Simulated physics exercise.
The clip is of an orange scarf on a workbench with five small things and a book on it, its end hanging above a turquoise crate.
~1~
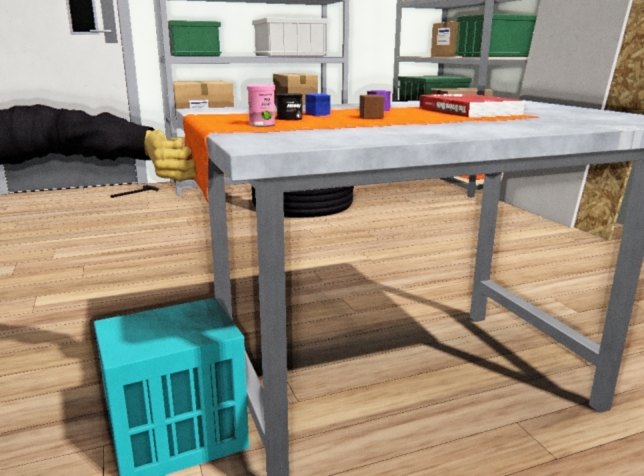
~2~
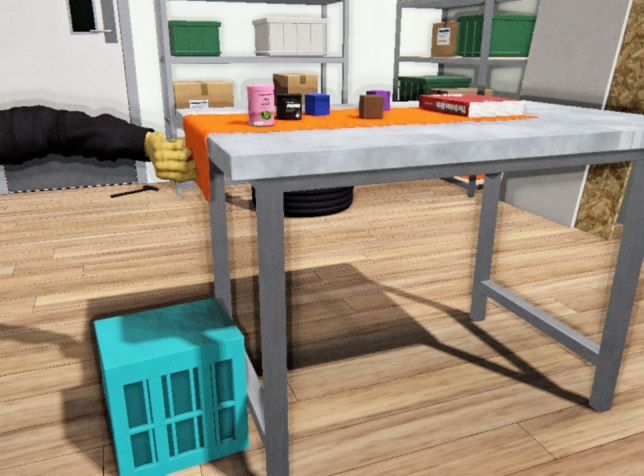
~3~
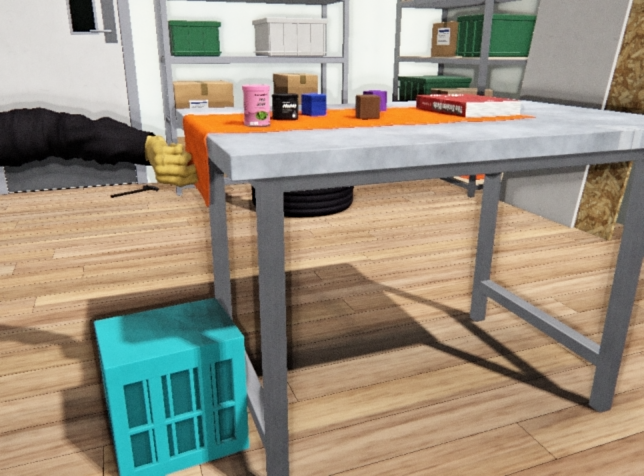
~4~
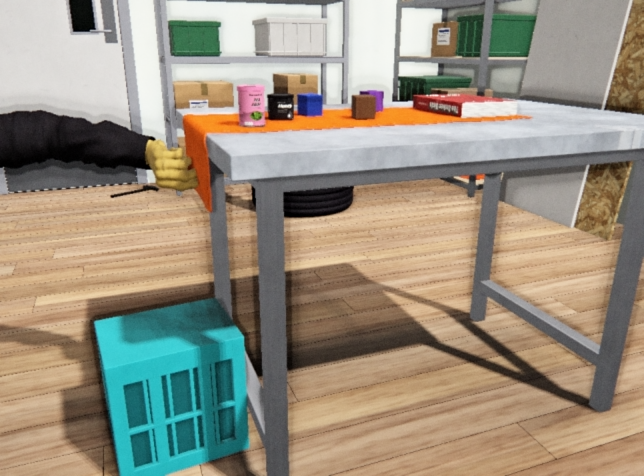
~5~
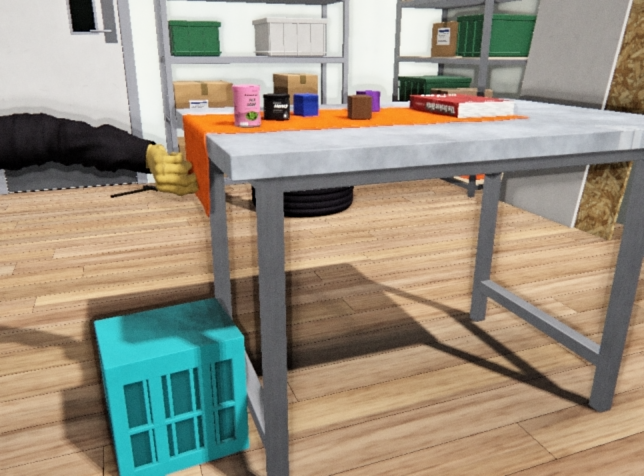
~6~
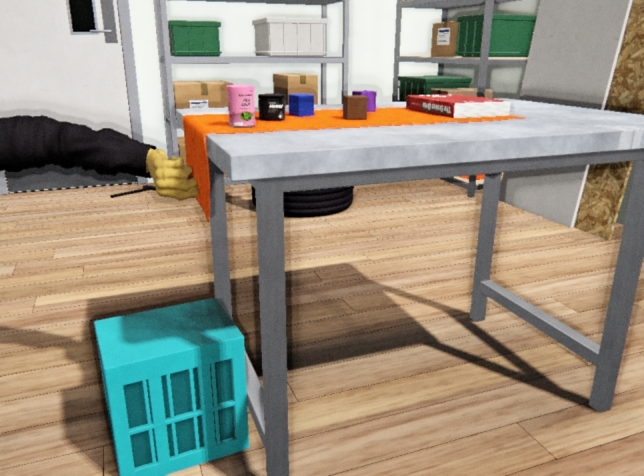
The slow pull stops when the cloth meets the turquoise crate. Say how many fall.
Over the edge go three.
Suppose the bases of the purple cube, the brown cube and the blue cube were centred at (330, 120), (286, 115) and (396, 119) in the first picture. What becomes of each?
The purple cube comes down, the brown cube is carried off, the blue cube does not fall.
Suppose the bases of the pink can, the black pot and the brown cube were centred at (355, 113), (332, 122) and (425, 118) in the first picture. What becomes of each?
The pink can remains up; the black pot tumbles off; the brown cube survives.
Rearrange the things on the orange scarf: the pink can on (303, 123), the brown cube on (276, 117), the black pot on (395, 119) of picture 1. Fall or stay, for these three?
The pink can goes over, the brown cube falls, the black pot does not fall.
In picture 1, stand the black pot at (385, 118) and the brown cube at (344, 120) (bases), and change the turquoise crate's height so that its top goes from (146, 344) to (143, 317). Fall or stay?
The black pot remains up; the brown cube remains up.
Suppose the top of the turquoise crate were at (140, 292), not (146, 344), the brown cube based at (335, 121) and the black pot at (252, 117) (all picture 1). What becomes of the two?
The brown cube holds on, the black pot tumbles off.
Soon after, hem near (201, 252); pink can gone.
Then, hem near (202, 307); pink can, black pot and blue cube gone.
At rest, hem on the crate; pink can, black pot and blue cube gone. The workbench loses three.
